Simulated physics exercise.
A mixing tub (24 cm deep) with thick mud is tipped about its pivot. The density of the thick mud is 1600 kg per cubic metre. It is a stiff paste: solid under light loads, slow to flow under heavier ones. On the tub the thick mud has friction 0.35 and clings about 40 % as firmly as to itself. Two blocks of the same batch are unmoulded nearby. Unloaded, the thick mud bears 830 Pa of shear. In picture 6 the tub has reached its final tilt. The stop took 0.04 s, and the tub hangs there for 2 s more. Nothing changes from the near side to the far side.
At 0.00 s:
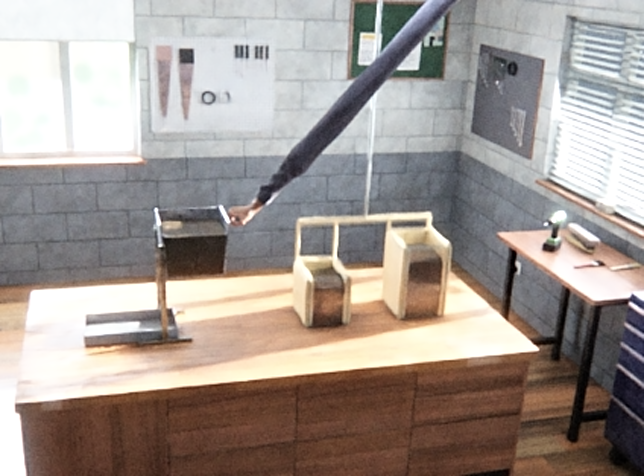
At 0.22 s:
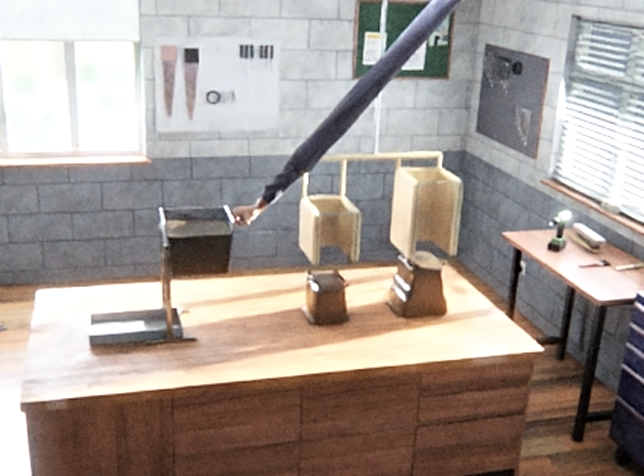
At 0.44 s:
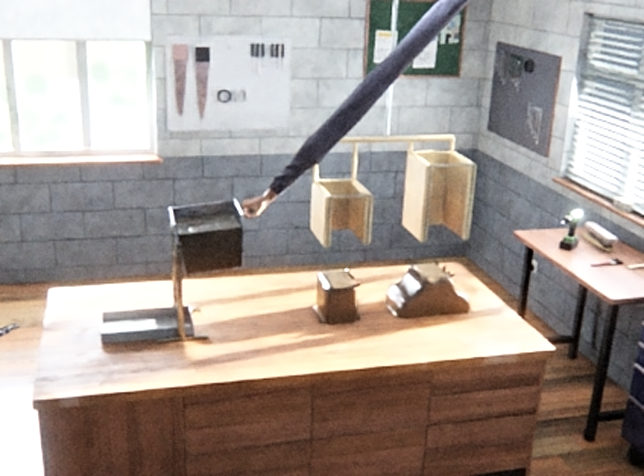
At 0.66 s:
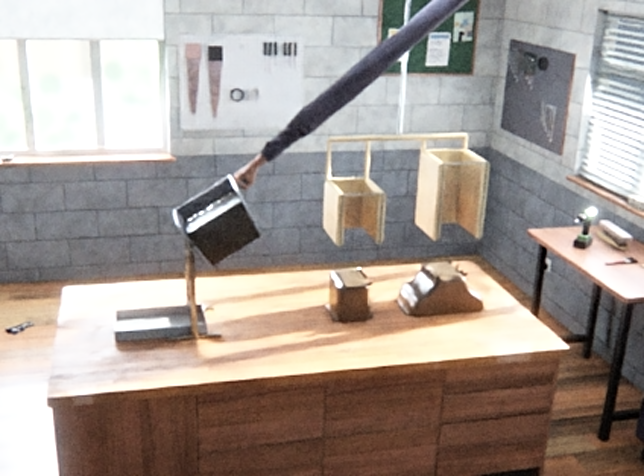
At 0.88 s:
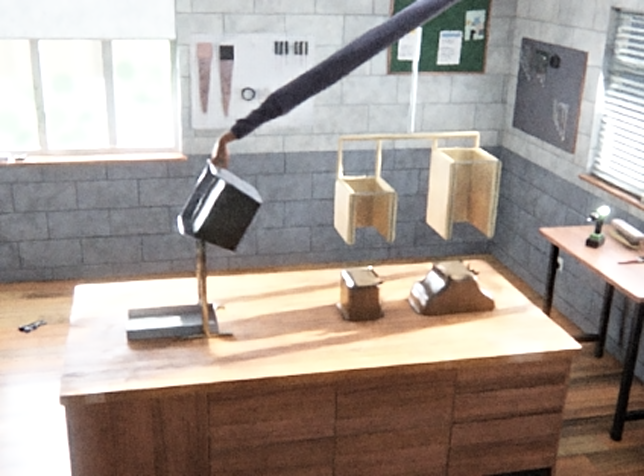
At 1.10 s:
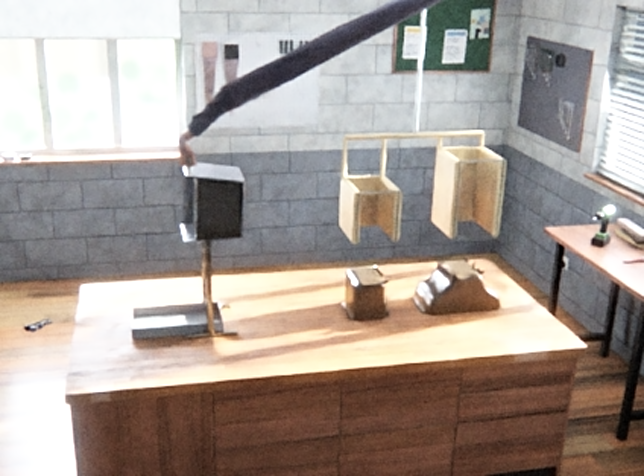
A long dark arm tilting a black tub on a stand while pale moulds lift off two dark blocks, the right one slumping.
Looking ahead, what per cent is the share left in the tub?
About 50 %.
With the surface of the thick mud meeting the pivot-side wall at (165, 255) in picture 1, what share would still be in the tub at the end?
It would be near 95 %.
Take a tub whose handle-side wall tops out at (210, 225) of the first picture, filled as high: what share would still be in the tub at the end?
In that case some 100 per cent.
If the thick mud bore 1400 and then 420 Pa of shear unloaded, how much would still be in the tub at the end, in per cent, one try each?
In that order: 100 %, 35 %.
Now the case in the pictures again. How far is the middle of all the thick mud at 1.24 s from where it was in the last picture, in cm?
About 5 cm.
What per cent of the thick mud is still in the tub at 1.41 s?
Near 70 %.
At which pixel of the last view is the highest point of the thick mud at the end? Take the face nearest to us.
At about (218, 213).
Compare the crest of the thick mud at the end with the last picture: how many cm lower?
Roughly 14 cm.
After 1.24 s, the tub is at 87 degrees and holds 98 %.
After 1.41 s, the tub is at 87 degrees and holds 70 %.
After 1.58 s, the tub is at 87 degrees and holds 52 %.
After 1.75 s, the tub is at 87 degrees and holds 50 %.
After 3.10 s, the tub is at 87 degrees and holds 50 %.
